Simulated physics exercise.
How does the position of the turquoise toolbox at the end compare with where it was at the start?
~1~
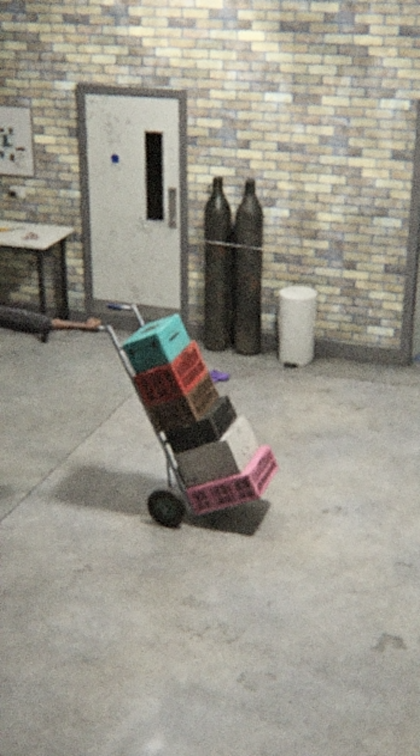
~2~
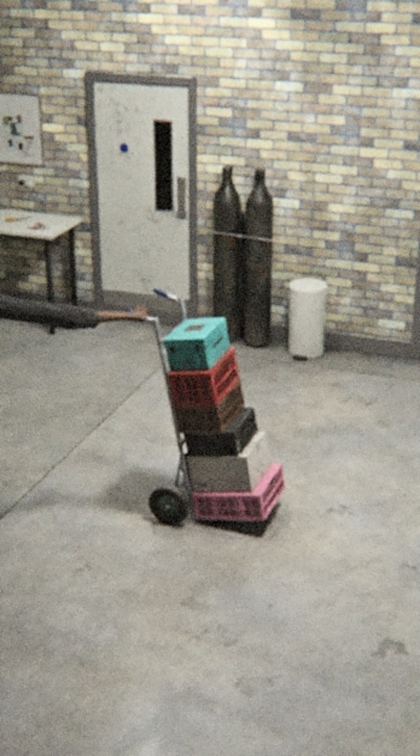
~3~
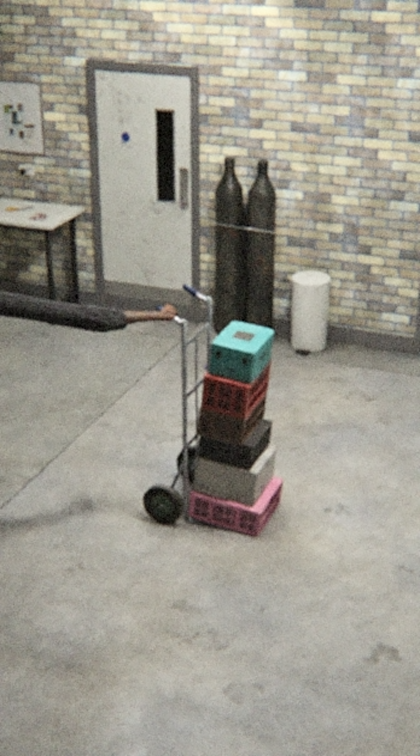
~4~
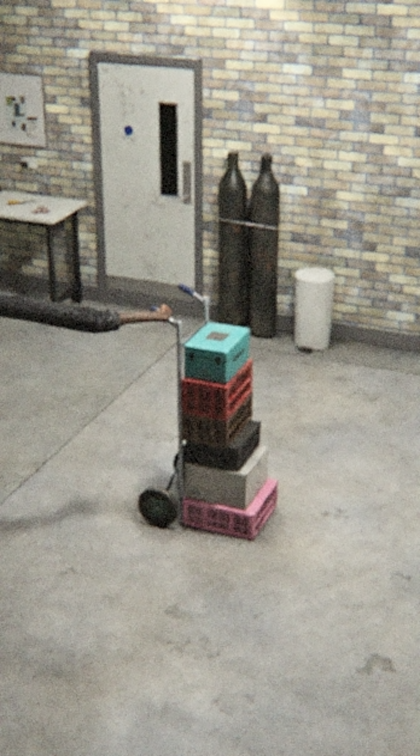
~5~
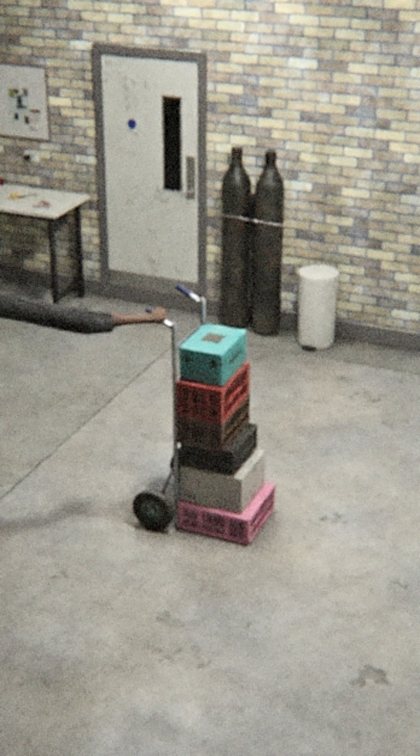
At the end the turquoise toolbox is farther to the right in the view than at the start, still on top of the stack, which now stands upright instead of leaning back to the left.
